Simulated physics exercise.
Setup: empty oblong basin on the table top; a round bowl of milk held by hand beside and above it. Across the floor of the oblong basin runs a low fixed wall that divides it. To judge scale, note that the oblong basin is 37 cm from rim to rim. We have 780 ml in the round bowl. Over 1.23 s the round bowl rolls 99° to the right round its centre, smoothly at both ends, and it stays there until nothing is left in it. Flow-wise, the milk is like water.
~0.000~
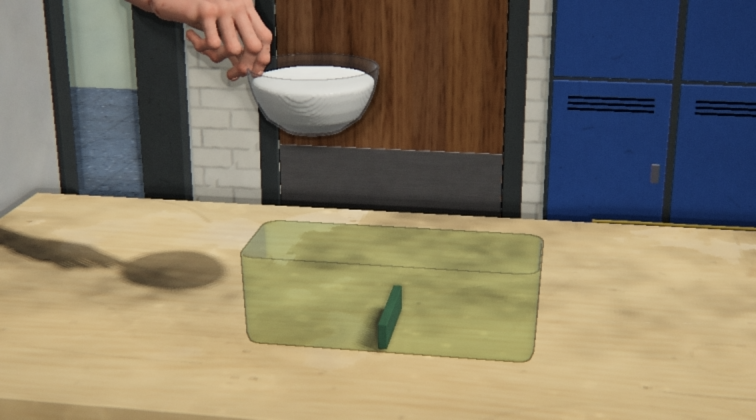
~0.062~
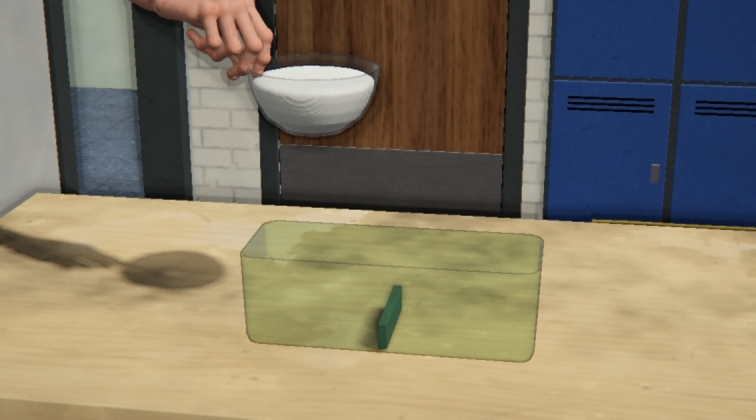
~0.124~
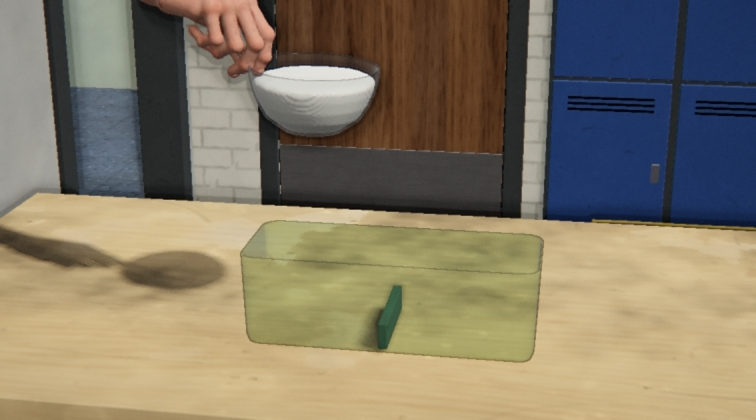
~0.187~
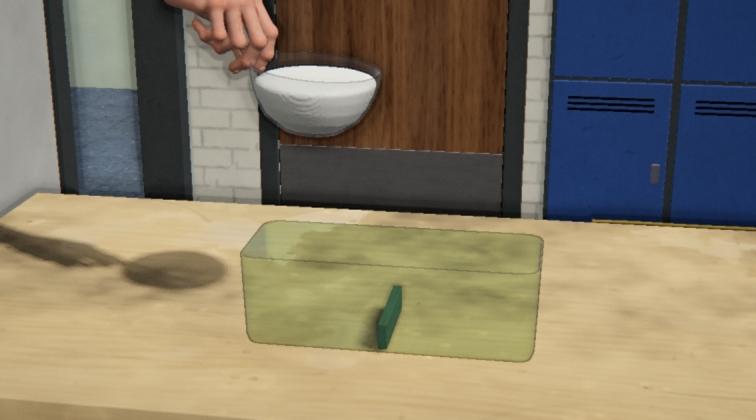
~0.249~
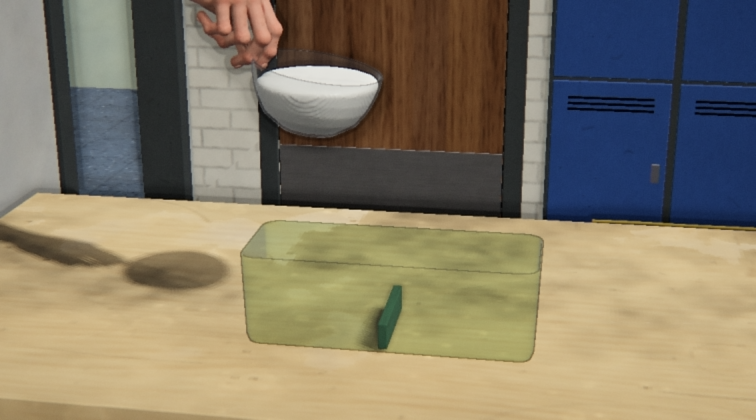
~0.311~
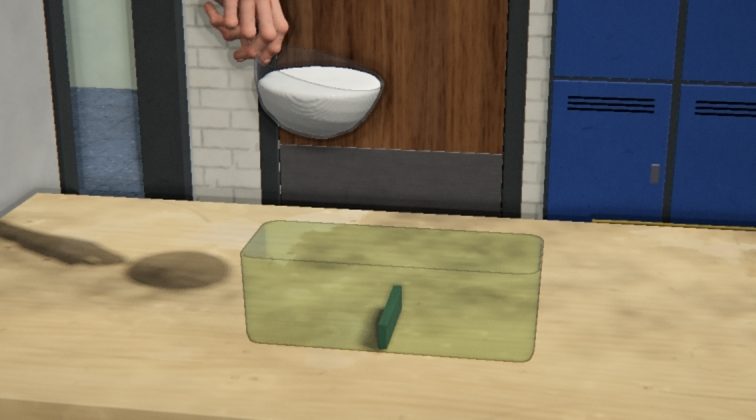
The clip shows a hand holding a round white bowl of milk above and behind a translucent yellow-green oblong basin with a small green piece inside, on a wooden table top, as the bowl tilts slightly to the right.
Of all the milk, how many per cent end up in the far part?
Roughly 84 per cent.
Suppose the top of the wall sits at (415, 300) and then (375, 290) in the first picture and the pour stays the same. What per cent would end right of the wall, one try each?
Respectively 75 and 95 %.
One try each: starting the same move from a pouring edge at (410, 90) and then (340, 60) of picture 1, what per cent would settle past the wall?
The first try gives 90 percent and the second 65 percent.
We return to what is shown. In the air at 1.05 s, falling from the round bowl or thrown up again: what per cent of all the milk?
Near 10 per cent, I'd say.
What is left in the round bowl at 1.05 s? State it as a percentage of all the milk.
About 3 percent.
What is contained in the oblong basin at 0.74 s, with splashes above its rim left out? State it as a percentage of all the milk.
16 %, roughly.
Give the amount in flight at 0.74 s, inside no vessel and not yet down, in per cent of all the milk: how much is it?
Around 38 in a hundred.
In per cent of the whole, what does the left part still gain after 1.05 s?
Near 10 percent, give or take.
By 0.74 s the tilt is 65° and 45 per cent is still to pour, 0 is left of the wall and 17 right of it.
By 1.05 s the tilt is 94° and 3 per cent is still to pour, 5 is left of the wall and 81 right of it.
By 1.38 s the tilt is 99° and 0 per cent is still to pour, 10 is left of the wall and 89 right of it.
By 1.73 s the tilt is 99° and 0 per cent is still to pour, 14 is left of the wall and 85 right of it.
At rest 14 per cent lies left of the wall, 84 right of it and 1 outside.
